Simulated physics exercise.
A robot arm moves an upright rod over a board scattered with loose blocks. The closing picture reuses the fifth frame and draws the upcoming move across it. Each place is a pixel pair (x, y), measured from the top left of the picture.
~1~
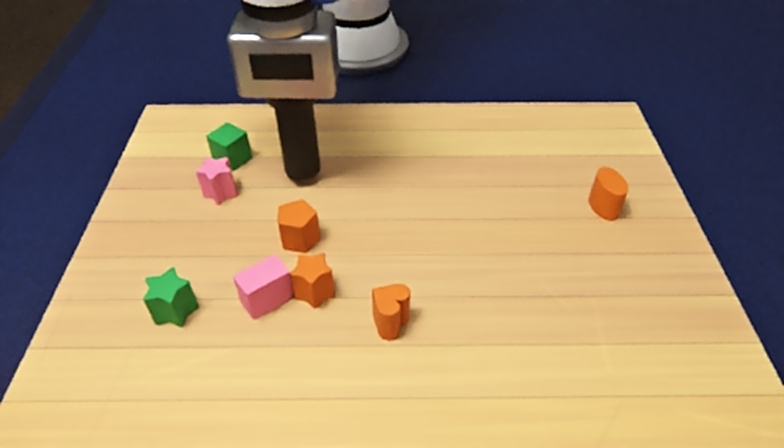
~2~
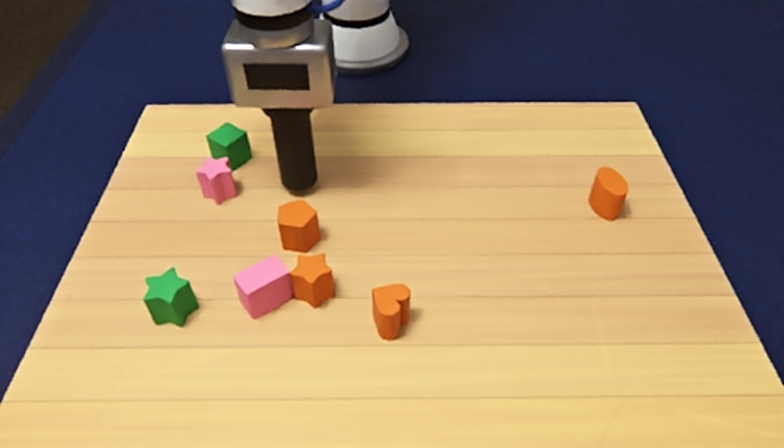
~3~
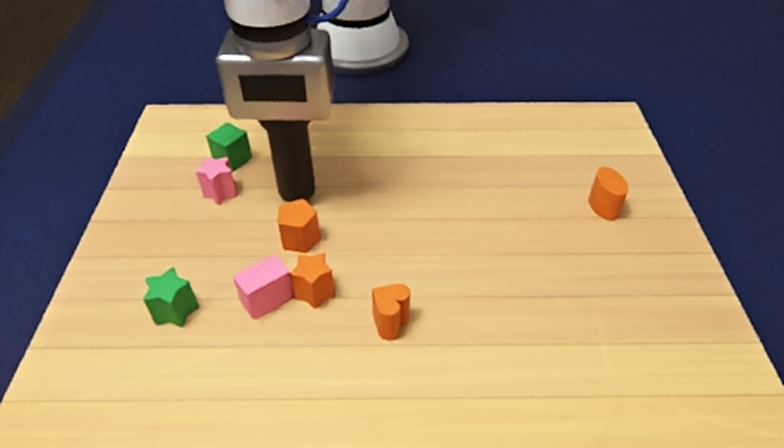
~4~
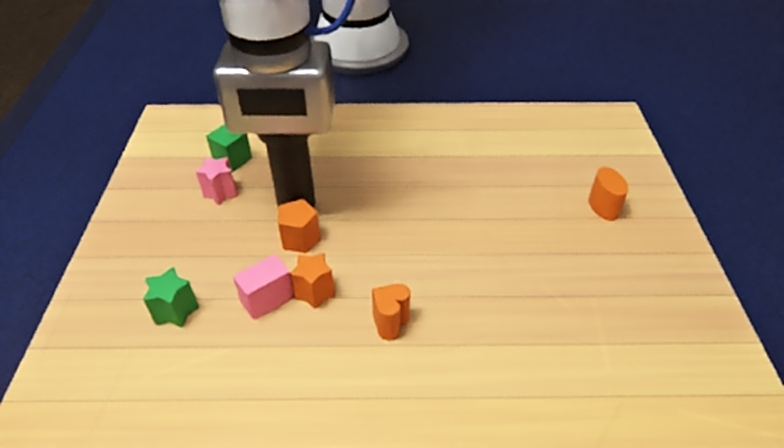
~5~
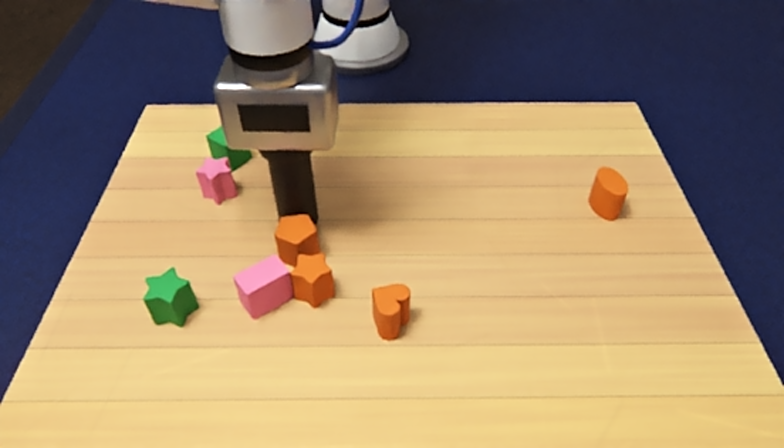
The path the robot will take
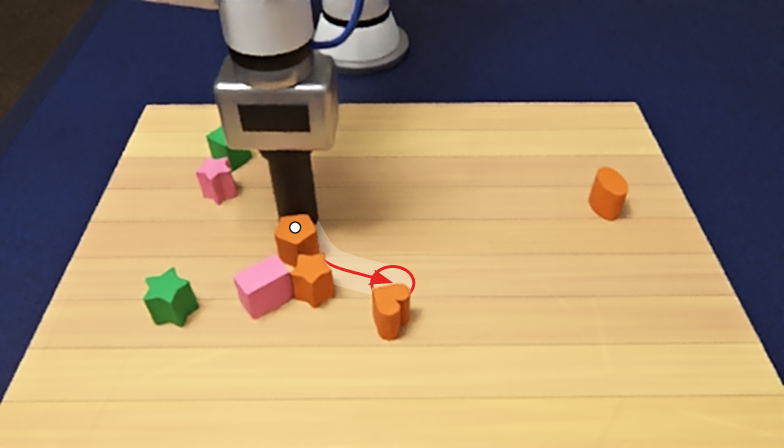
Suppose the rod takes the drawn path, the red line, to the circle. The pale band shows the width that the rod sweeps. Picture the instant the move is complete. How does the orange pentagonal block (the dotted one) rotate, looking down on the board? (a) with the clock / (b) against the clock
Choice a: With the clock.
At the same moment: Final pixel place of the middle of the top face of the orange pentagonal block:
The middle of its top is at (299, 262).
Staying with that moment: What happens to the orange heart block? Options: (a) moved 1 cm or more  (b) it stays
My pick is b.
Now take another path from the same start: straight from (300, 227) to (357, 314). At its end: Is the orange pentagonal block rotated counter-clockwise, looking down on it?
No, it doesn't check out.
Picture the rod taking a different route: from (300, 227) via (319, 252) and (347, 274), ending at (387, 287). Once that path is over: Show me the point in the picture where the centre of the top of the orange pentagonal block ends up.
Its top middle will sit at (302, 263).
Path on the board, from (300, 227) via (317, 254) and (351, 272), ending at (393, 283); the dot is on the orange pentagonal block.
What follows on the original path. One third of the way, rod at (316, 247); pink rectangle at (258, 278); orange pentagonal block at (297, 257), turned 35° clockwise; orange star block at (315, 281), turned 20° anticlockwise.
Two thirds of the way, rod at (351, 264); pink rectangle at (257, 280), turned 15° clockwise; orange pentagonal block at (299, 262), turned 45° clockwise; orange star block at (316, 287), turned 25° anticlockwise.
At the end, rod at (393, 275); pink rectangle at (257, 280), turned 15° clockwise; orange pentagonal block at (299, 262), turned 45° clockwise; orange star block at (316, 287), turned 25° anticlockwise; orange heart block in place.
